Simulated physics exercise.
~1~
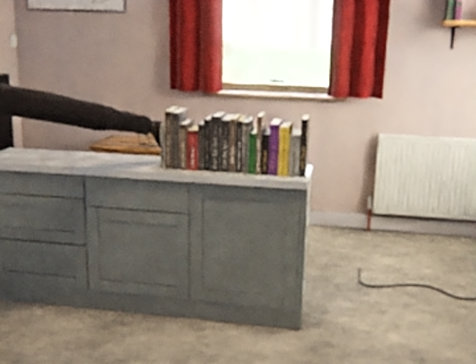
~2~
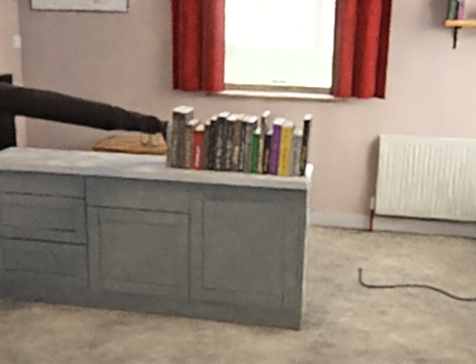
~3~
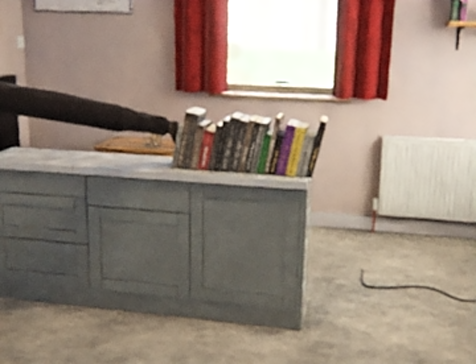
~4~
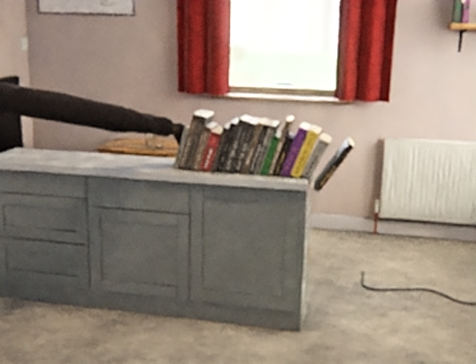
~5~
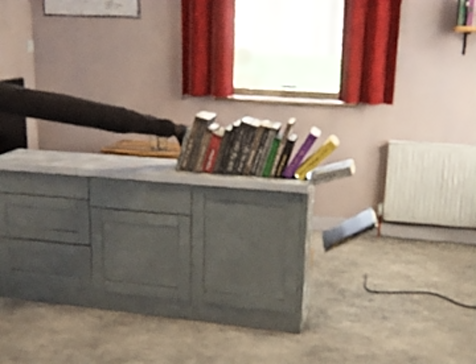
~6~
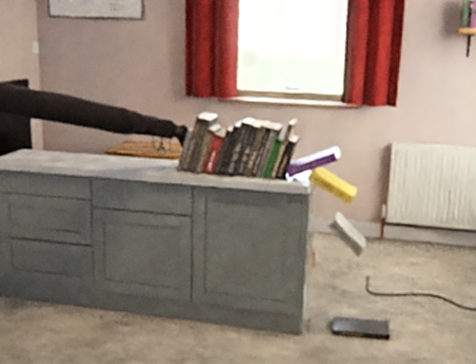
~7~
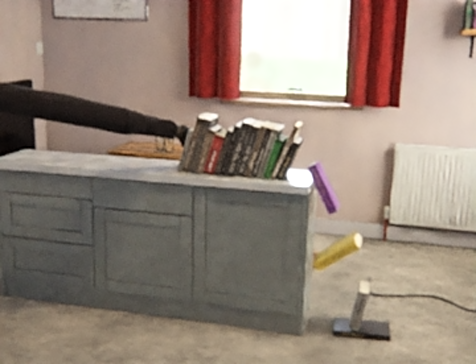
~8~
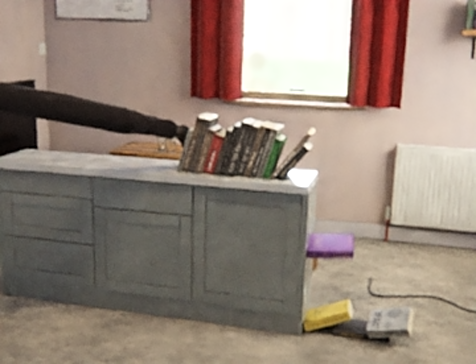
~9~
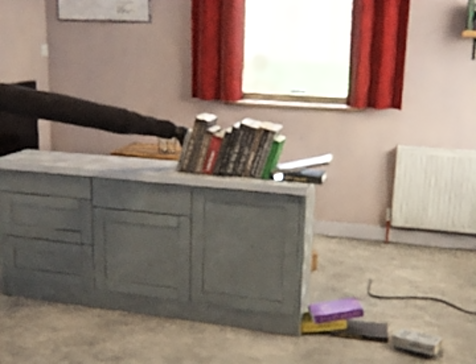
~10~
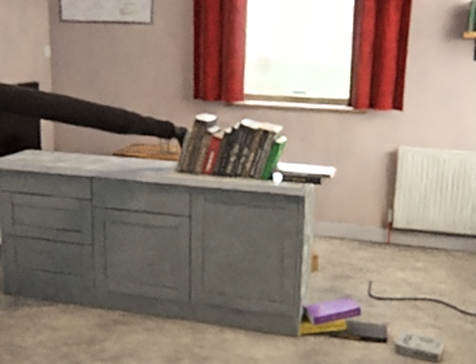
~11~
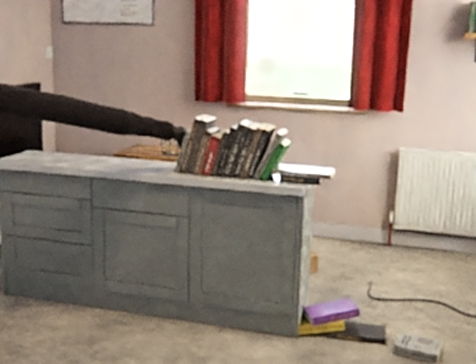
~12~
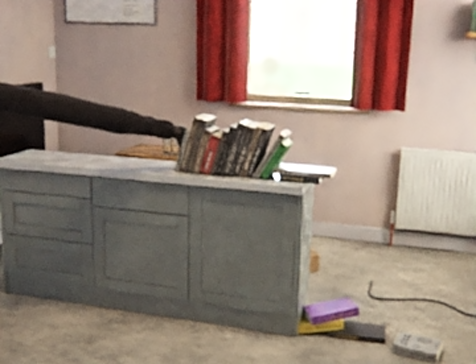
Dark-sleeved arm pushing a row of books along a grey cabinet, several tumbling off the right end, the rest staying leaning.
